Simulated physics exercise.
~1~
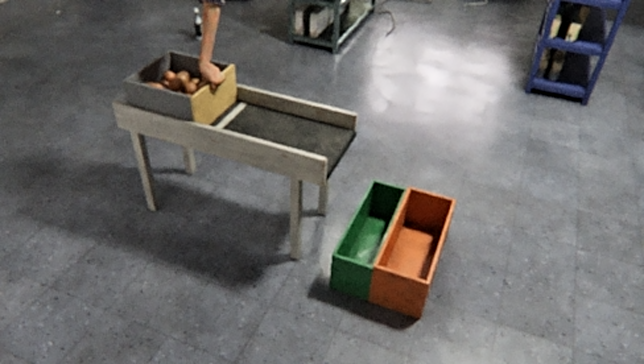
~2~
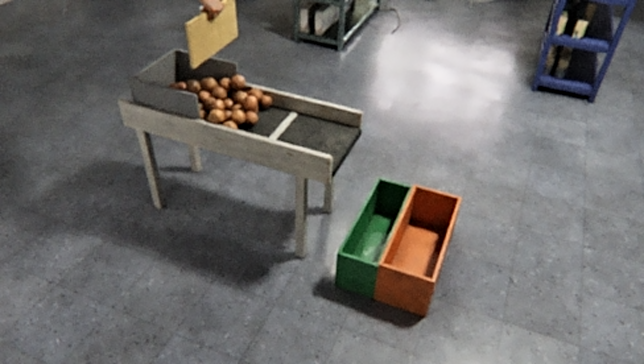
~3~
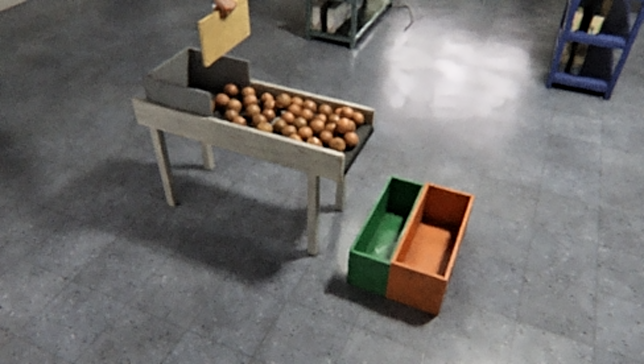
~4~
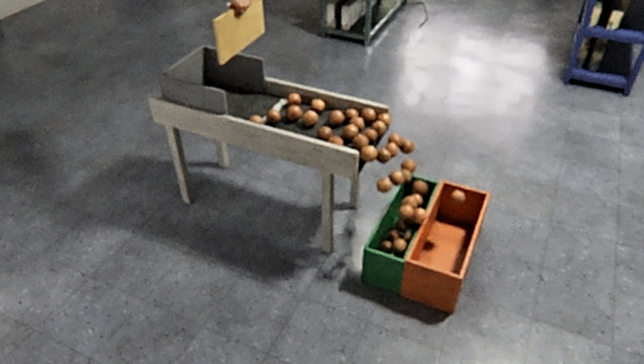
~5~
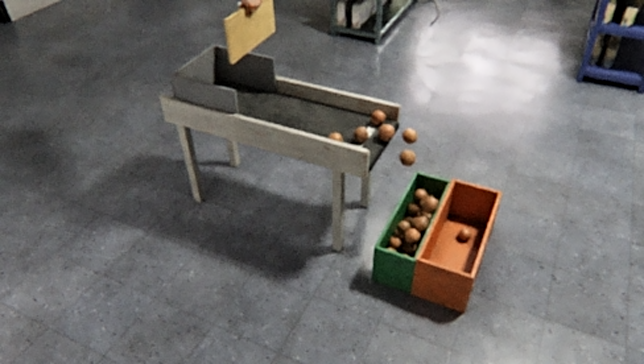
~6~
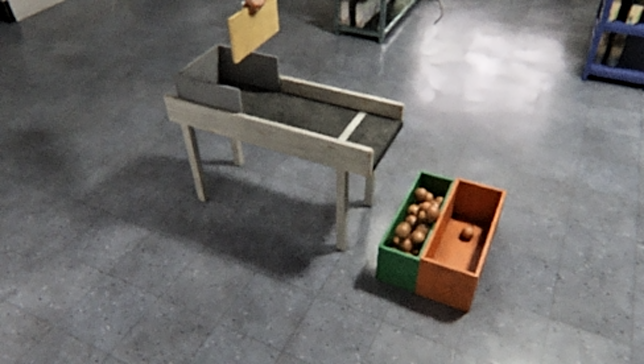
Brown onions riding a belt out of a grey pen after a hand lifts the gate, nearly all dropping into the green bin.
